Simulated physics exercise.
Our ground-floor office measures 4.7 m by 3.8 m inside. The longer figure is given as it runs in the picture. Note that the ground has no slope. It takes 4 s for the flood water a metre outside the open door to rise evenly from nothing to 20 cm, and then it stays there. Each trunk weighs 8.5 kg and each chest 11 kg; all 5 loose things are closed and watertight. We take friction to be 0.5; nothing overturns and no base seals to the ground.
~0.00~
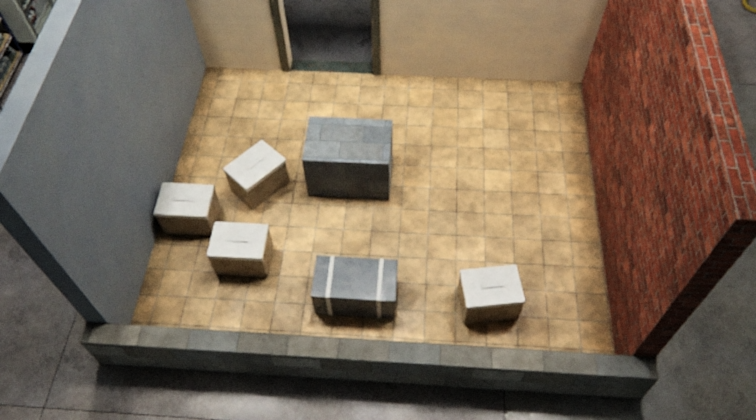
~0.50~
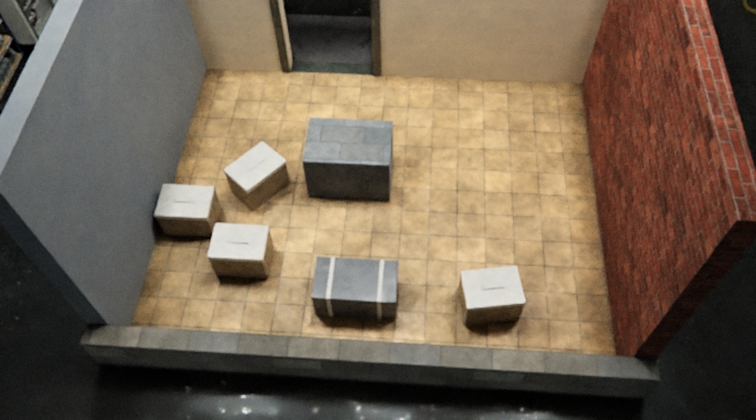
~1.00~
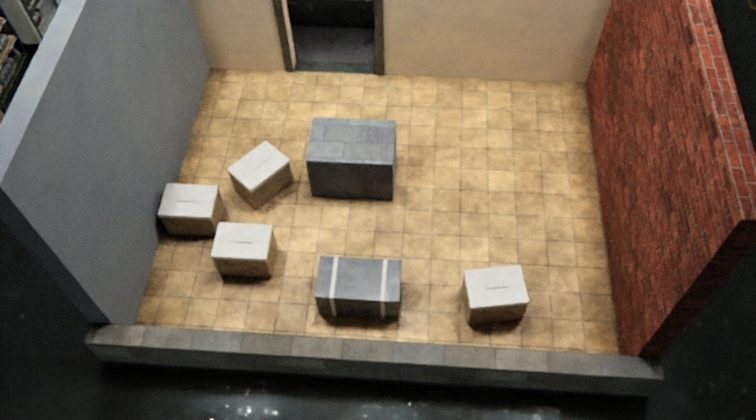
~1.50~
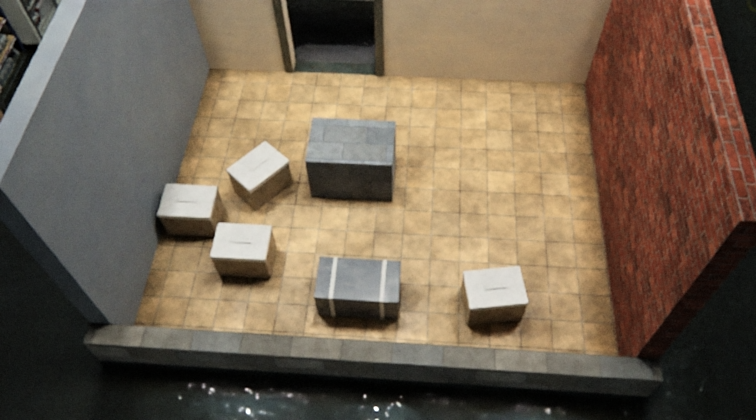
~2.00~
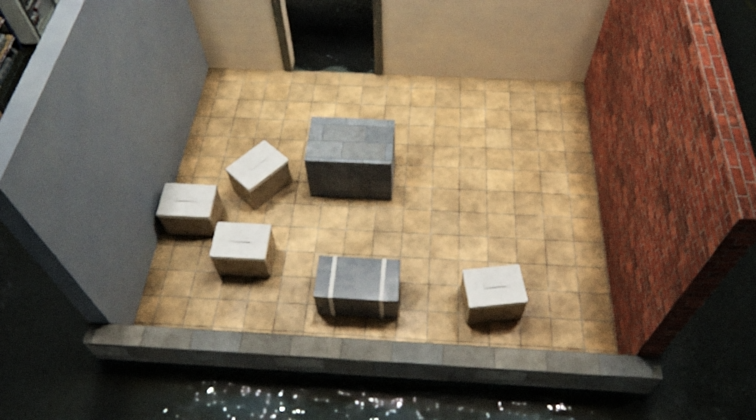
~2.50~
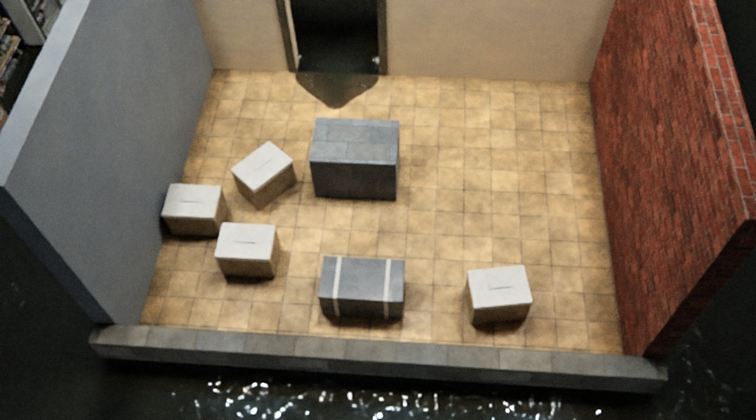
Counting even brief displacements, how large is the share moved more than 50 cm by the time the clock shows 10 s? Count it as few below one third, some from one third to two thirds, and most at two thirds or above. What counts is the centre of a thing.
Most.
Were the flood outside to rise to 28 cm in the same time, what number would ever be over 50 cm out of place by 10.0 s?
In that case the number is 5.
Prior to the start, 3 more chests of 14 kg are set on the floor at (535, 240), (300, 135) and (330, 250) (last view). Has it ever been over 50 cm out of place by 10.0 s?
Note: Item 1 below threshold; item 2 above threshold; item 3 below threshold.
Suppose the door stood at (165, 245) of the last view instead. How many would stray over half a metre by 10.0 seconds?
The answer would then be 5.
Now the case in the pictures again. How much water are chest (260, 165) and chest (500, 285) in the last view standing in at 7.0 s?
About 6 and 0 cm.
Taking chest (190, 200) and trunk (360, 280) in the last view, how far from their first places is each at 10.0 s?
In that order: 200 cm, 80 cm.
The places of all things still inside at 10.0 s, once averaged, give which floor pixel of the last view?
Centre of the remaining things: Roughly (409, 294).
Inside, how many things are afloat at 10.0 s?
Just then, the number is 2.
After 3.5 s 0 of 5 are over 50 cm from their spots; 0 afloat.
After 4.5 s 0 of 5 are over 50 cm from their spots; 0 afloat.
After 7.0 s 2 of 5 are over 50 cm from their spots; 1 afloat.
After 10.0 s 4 of 5 are over 50 cm from their spots, and 4 have been at some point; 2 afloat.
